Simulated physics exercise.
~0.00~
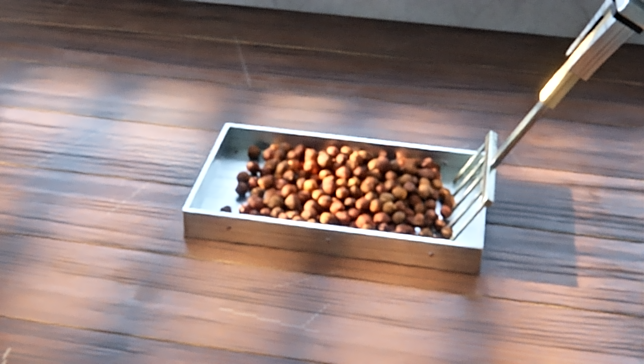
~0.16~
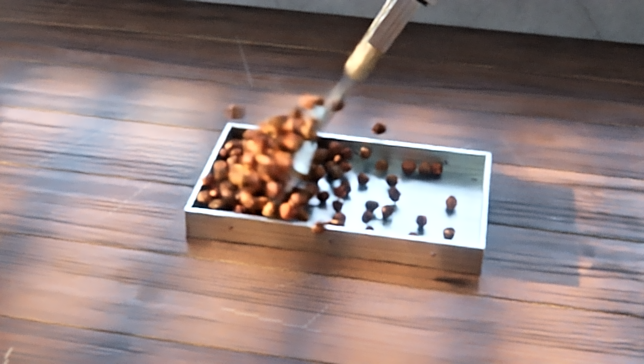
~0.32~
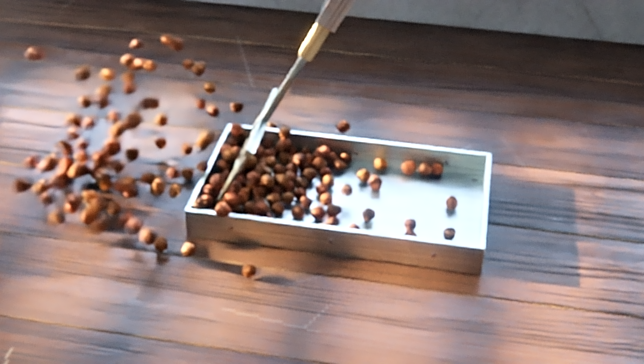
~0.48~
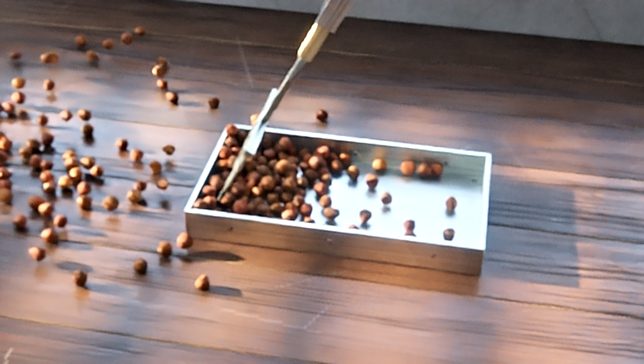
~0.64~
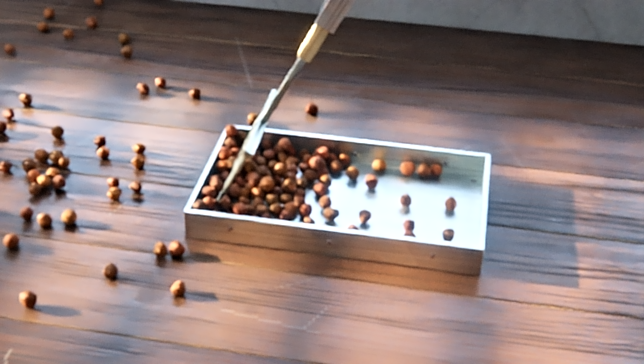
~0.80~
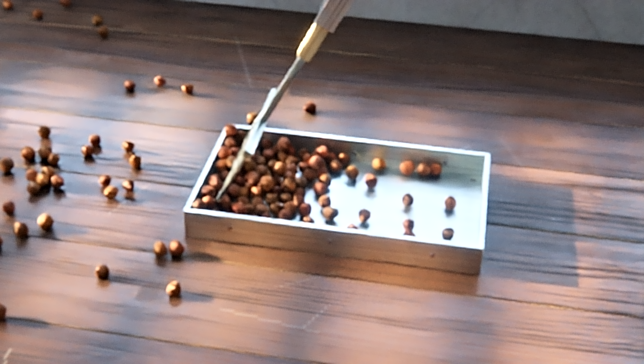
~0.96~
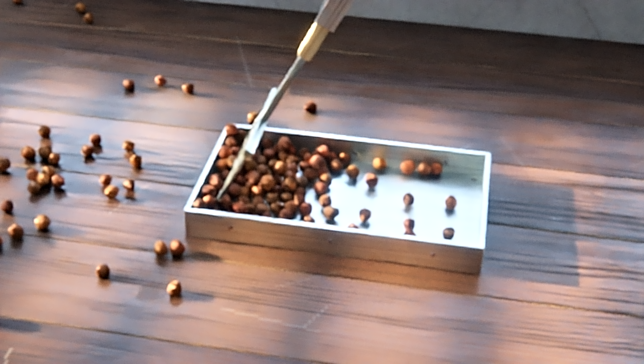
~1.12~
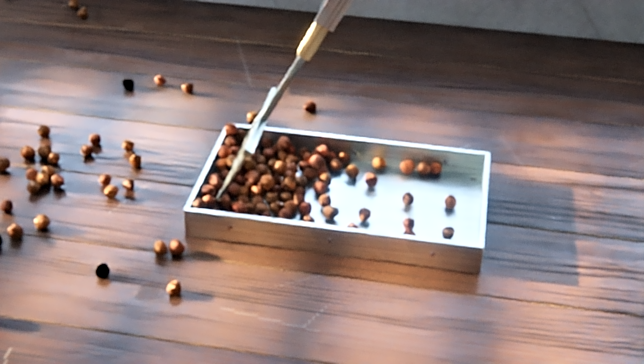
A comb with round teeth, held at the right end of a shallow metal trough of hazelnuts on a wooden table, sweeps quickly to the left. The nuts pile up ahead of it in a heap, and a few hop above the rim. The comb stops abruptly near the left end, and a large spray of hazelnuts flies over the edge. They scatter and roll across the table to the left while the trough stays put. At the end, the comb rests still among the nuts left inside, mostly bunched at the left, with many others lying on the wood.
